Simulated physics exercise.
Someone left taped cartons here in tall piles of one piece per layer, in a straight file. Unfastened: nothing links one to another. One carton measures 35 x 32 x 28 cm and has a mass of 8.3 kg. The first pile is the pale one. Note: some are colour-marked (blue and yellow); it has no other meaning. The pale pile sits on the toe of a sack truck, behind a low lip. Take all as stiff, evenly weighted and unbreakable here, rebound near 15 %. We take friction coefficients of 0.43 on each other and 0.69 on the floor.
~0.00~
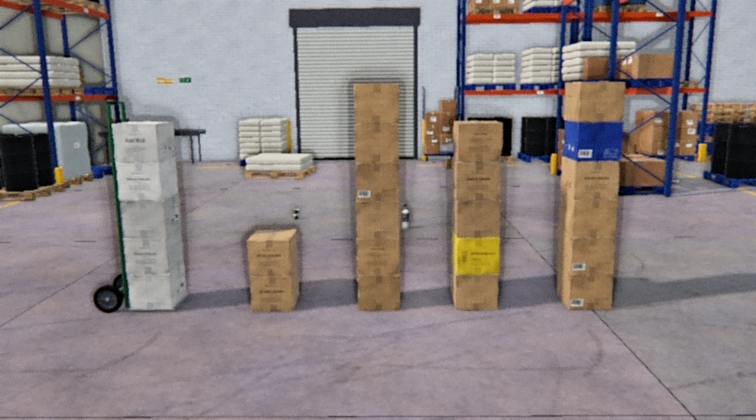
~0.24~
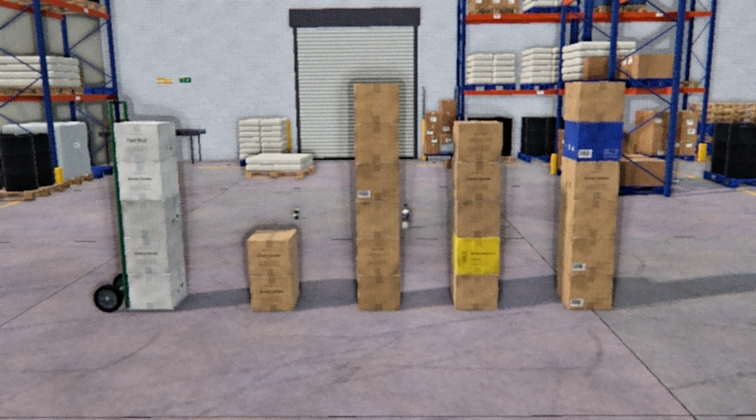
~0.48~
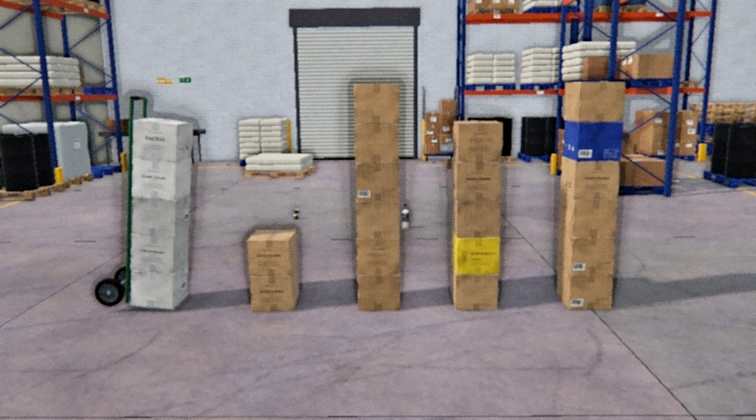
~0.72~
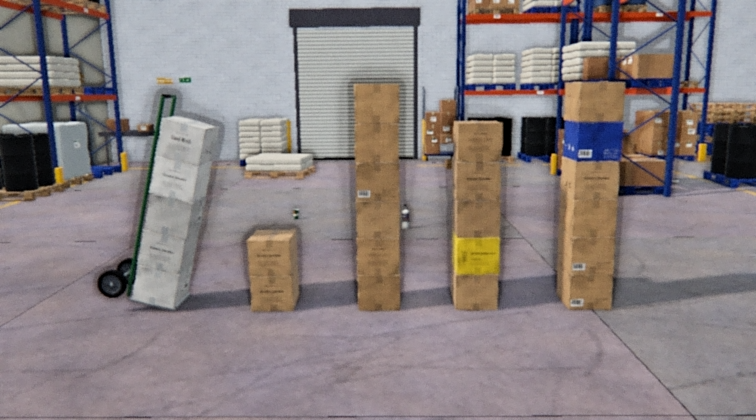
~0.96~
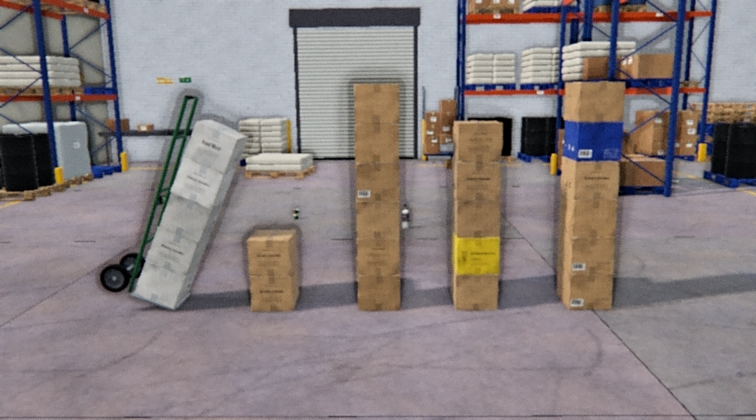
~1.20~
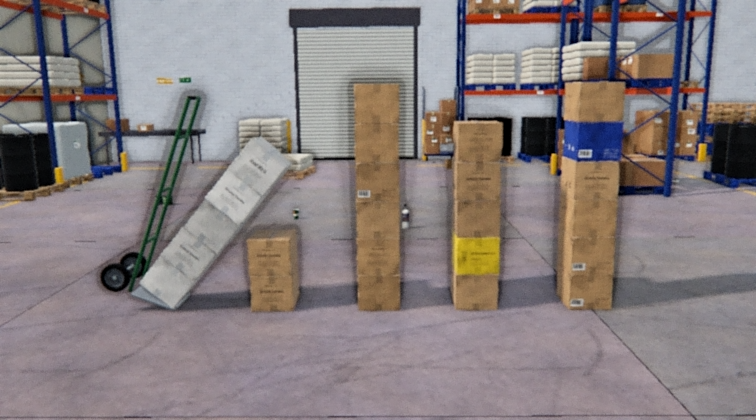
A pale stack of cartons leans right off a green sack truck tilting forward.
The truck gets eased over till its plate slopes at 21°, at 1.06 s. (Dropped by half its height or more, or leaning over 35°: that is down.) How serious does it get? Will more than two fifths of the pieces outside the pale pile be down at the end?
No.
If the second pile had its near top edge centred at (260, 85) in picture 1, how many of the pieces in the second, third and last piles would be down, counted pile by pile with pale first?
The tally would be second 6, then third 6, then last 6.
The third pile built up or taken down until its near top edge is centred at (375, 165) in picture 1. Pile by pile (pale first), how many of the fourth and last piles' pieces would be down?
Result: Fourth pile 0, last pile 0.
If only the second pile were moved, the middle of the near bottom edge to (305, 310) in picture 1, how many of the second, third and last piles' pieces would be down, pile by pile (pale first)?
Second 0, third 0, last 0 down.
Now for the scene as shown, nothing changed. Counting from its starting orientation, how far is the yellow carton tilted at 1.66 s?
About 0 degrees.
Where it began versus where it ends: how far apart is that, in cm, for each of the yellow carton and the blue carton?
Distances: Yellow 0, blue 0 (cm).
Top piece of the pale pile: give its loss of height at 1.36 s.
Some 40 centimetres.
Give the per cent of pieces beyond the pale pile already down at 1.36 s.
0 per cent at that moment.
By 1.36 s, 5 of the pale pile down; none of the 19 other cartons down, 1 disturbed.
By 1.66 s, 5 of the pale pile down; none of the 19 other cartons down, 3 disturbed.
When it is over (2.4 s), 5 of the pale pile down; 1 of the 19 other cartons down; blue carton unmoved; yellow carton unmoved. That is 5 per cent. In pixels of the last frame, middles, blue carton near (592, 140), yellow carton near (475, 251).
